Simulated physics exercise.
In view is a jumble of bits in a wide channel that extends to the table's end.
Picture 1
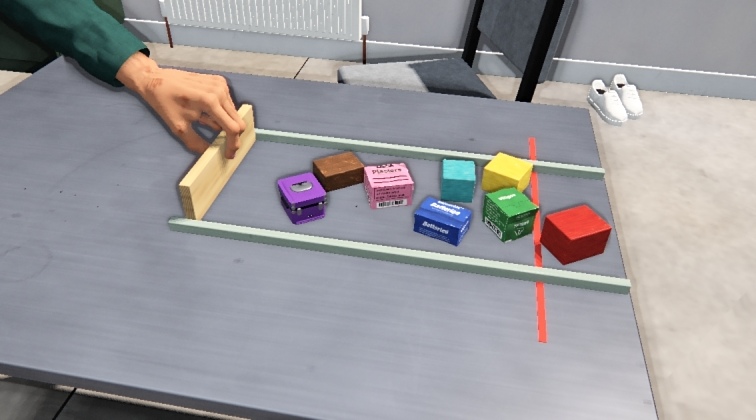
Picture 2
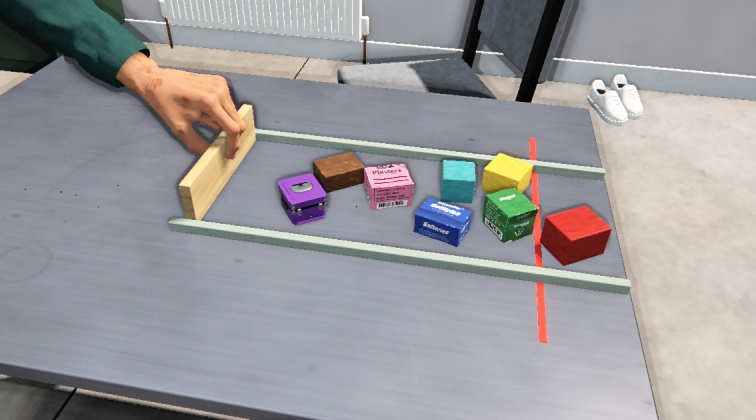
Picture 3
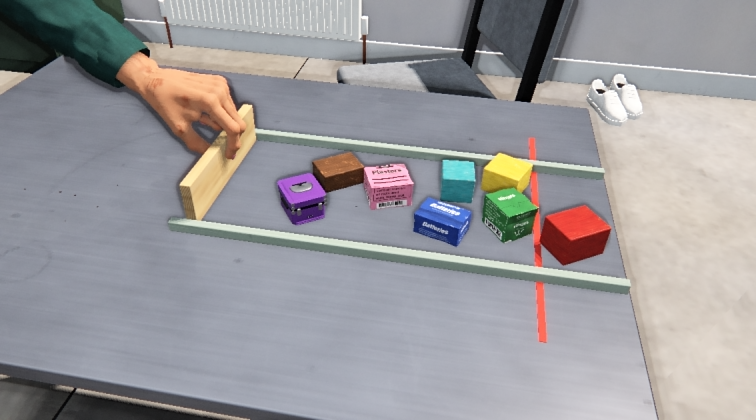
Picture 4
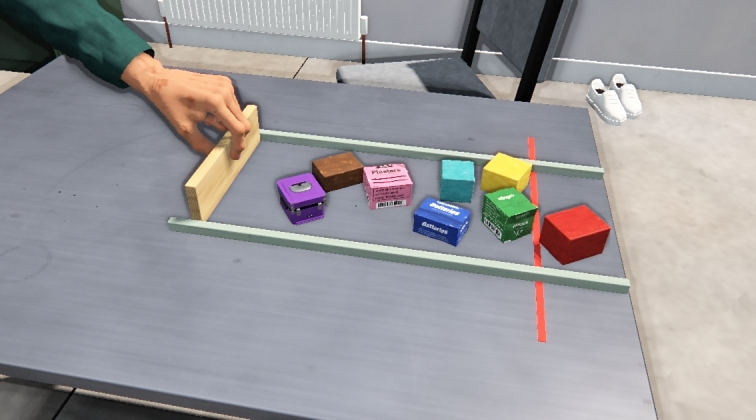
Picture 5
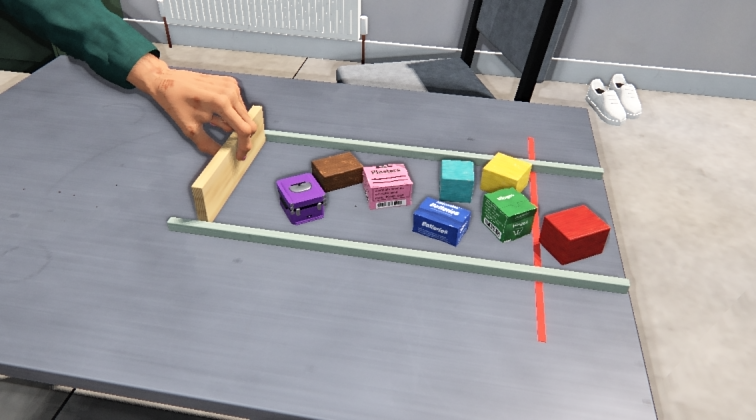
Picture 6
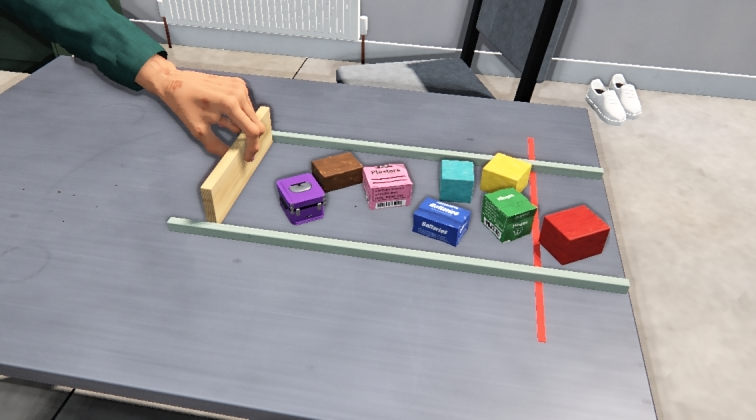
A hand in a dark green sleeve holds a pale wooden board upright at the left of a grey table, seen from above at an angle in a room with white shoes on the floor. Between two pale green rails sit purple, brown and pink blocks, then blue, turquoise, yellow and green ones, with a red block beyond a red line at right. The hand, still at first, slides the board slightly rightward, while the blocks and camera stay still.
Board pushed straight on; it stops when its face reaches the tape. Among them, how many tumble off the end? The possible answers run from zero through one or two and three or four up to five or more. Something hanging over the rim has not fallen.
The push is going to knock one or two off the table.
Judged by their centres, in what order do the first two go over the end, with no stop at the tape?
In order: The red block, the yellow block.
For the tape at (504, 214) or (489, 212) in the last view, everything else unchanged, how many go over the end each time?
Try by try, 0 and 0.
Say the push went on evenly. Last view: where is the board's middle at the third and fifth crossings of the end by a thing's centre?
About (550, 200), then about (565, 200).
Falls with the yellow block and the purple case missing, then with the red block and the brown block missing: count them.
The first try gives 0, the second gives 0.
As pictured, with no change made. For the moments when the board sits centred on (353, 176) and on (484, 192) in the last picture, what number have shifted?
I get 3 at the one place and 8 at the other.
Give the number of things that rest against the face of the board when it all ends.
3 in contact.
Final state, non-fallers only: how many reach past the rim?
Answer: 2.
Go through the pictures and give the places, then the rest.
In the first frame, red block (575, 235); green box (509, 215); yellow block (507, 177); board (222, 160); tape (536, 218).
In the second frame, green box (509, 215); turquoise block (458, 181).
In the third frame, yellow block (507, 177); brown block (338, 172).
In the fourth frame, red block (574, 235); board (228, 160).
In the fifth frame, green box (508, 214); pink box (387, 186).
In the sixth frame, red block (573, 235); green box (508, 215); yellow block (506, 177); board (241, 162); tape (535, 218).
Early on, none off yet; red block at rest near (573, 235); green box at rest near (508, 215); yellow block at rest near (506, 177).
A while later, none off yet; red block at rest near (573, 235); green box at rest near (508, 215); yellow block at rest near (514, 177).
Further along, none off yet; red block travelled a little near (594, 235); green box travelled about its own width near (559, 211); yellow block travelled well along near (575, 182).
Finally, the number that fall off is one or two; lost, yellow block and red block.
